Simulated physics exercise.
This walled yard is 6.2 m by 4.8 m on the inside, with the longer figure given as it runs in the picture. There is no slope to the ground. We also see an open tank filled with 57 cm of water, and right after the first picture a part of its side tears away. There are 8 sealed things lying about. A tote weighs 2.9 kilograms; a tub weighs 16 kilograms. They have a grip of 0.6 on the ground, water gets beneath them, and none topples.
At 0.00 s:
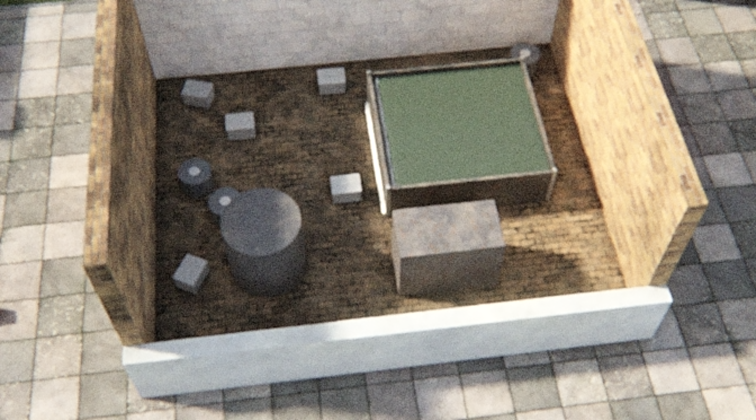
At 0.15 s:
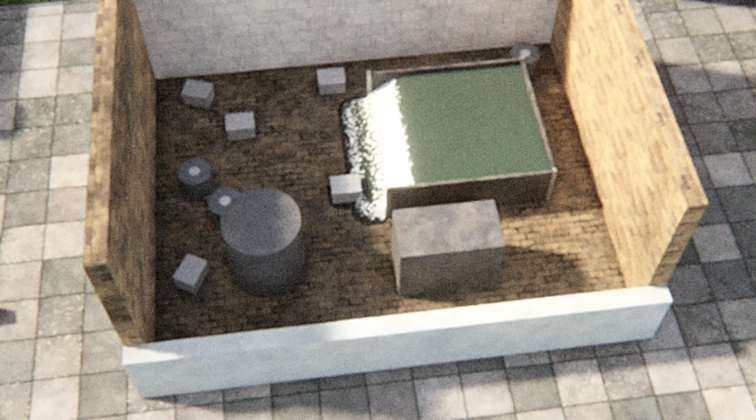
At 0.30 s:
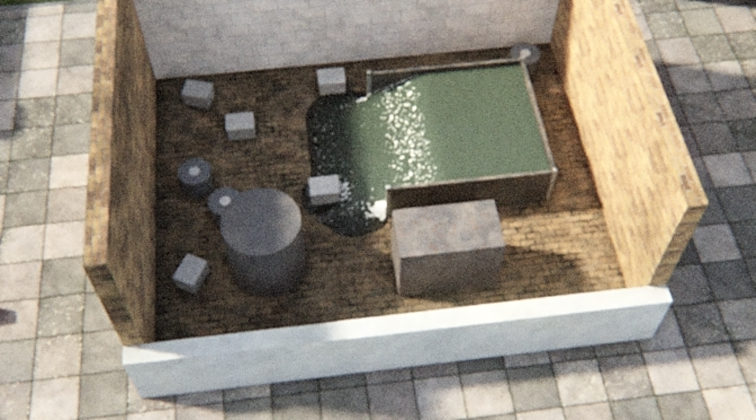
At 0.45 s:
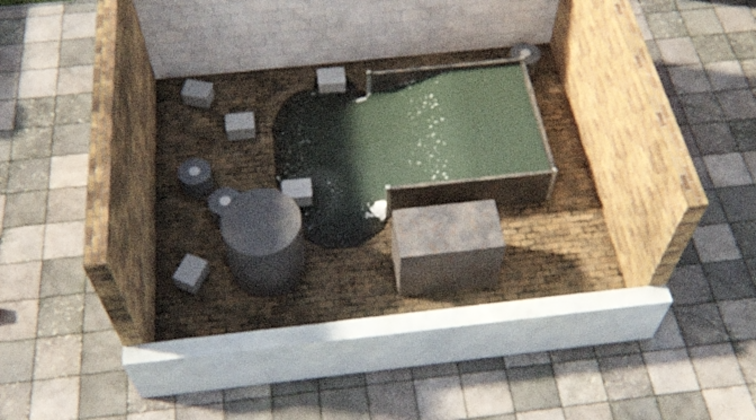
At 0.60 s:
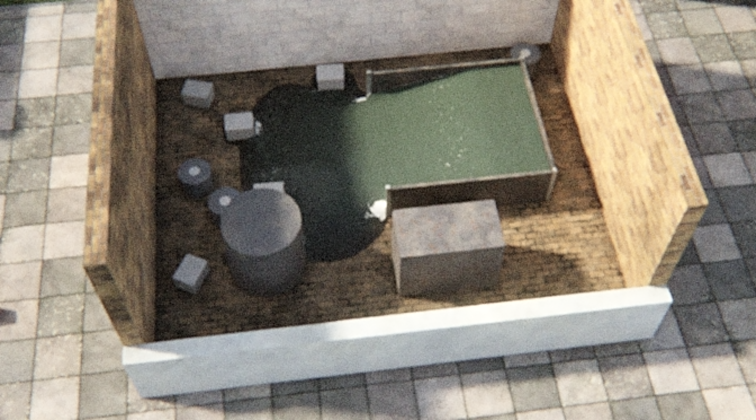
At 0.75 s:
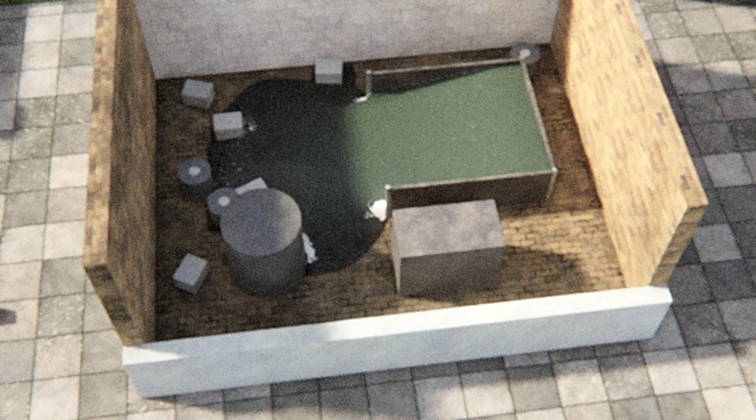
Walled brick-floored yard, with water pouring from the open left side of a tank, spreading leftward and pushing small grey boxes along.
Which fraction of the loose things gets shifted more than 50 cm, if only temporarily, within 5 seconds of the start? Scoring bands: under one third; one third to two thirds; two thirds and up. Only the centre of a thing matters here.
The way it's going, it will be the top band.
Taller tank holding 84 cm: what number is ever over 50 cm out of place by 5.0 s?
In that case the number is 7.
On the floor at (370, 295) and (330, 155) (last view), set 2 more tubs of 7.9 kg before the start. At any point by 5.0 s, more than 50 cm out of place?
One by one I'd say not that far and farther than that.
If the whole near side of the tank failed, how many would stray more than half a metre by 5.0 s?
Then it comes to 4 of them.
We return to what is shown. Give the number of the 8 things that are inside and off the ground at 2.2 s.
At that instant the tally stands at 5.
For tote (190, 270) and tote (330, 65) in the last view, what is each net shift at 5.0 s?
Going in order, that's 200 cm for one and 200 cm for the other.
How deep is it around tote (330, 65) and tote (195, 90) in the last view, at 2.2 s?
Depth approx. 1 cm / 38 cm.
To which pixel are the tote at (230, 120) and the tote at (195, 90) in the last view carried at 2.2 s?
They end up about (163, 82) and (174, 59) in the last view.
After 1.1 s 2 of 8 are over 50 cm from their spots; 1 afloat.
After 2.2 s 3 of 8 are over 50 cm from their spots; 5 afloat.
After 3.5 s 4 of 8 are over 50 cm from their spots; 6 afloat.
After 5.0 s 7 of 8 are over 50 cm from their spots, and 7 have been at some point; 7 afloat.
